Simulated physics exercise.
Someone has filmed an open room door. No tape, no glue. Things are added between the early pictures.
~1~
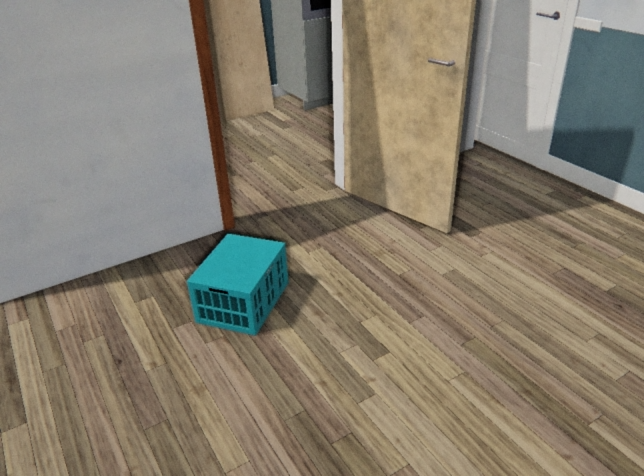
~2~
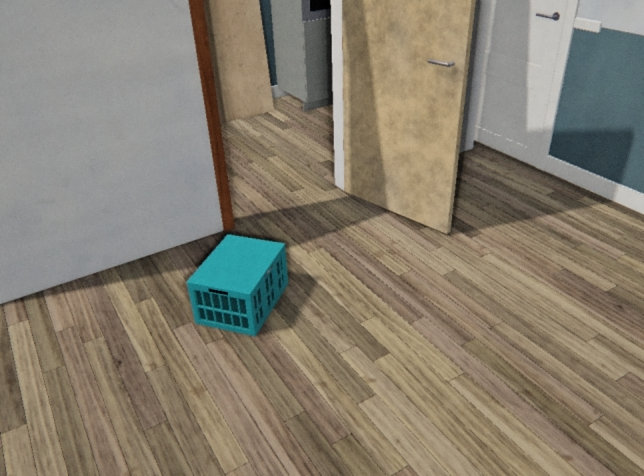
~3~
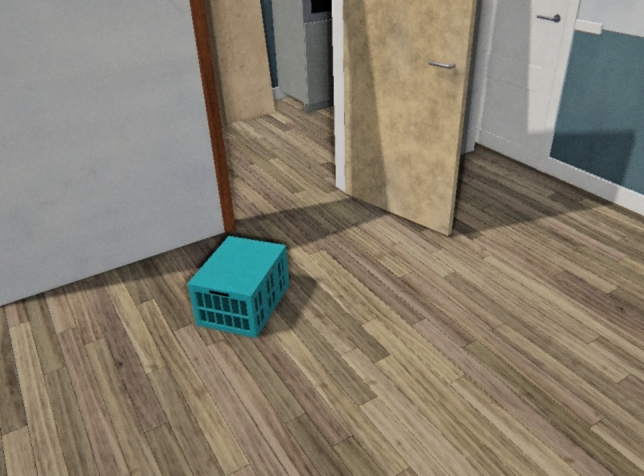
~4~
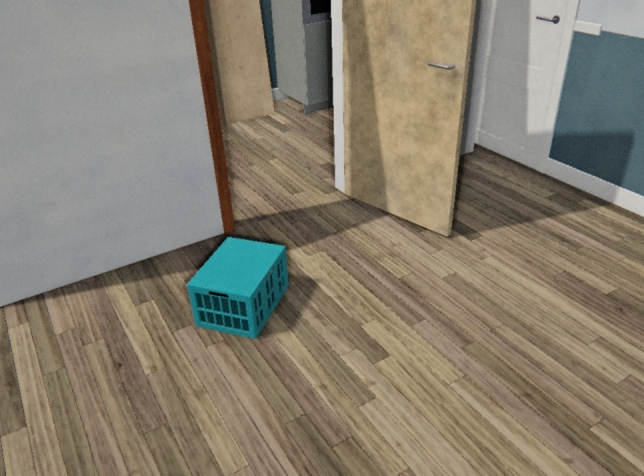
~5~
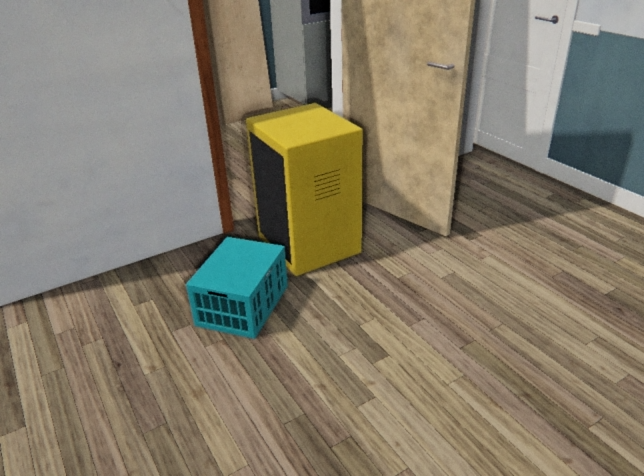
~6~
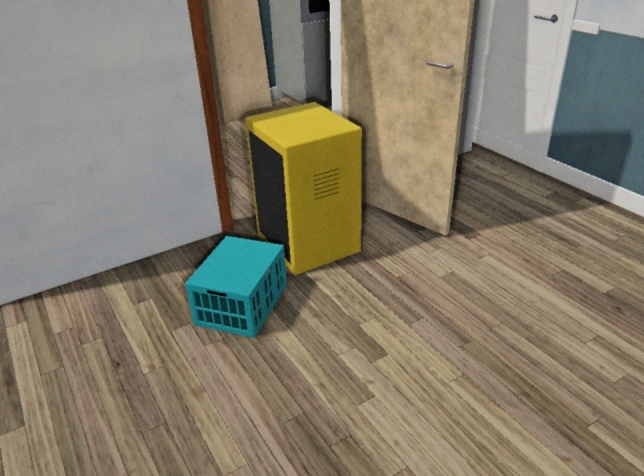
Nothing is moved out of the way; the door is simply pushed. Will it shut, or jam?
Here the door jams.
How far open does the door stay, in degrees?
Some 65° open.
Then, 0.40 s past the last view, open by 95°.
Then, 0.60 s past the last view, open by 83°.
Then, 0.80 s past the last view, open by 68°.
Finally, open by 65°; both still in place. Final places as the last picture's camera would see them, yellow appliance near (304, 187).
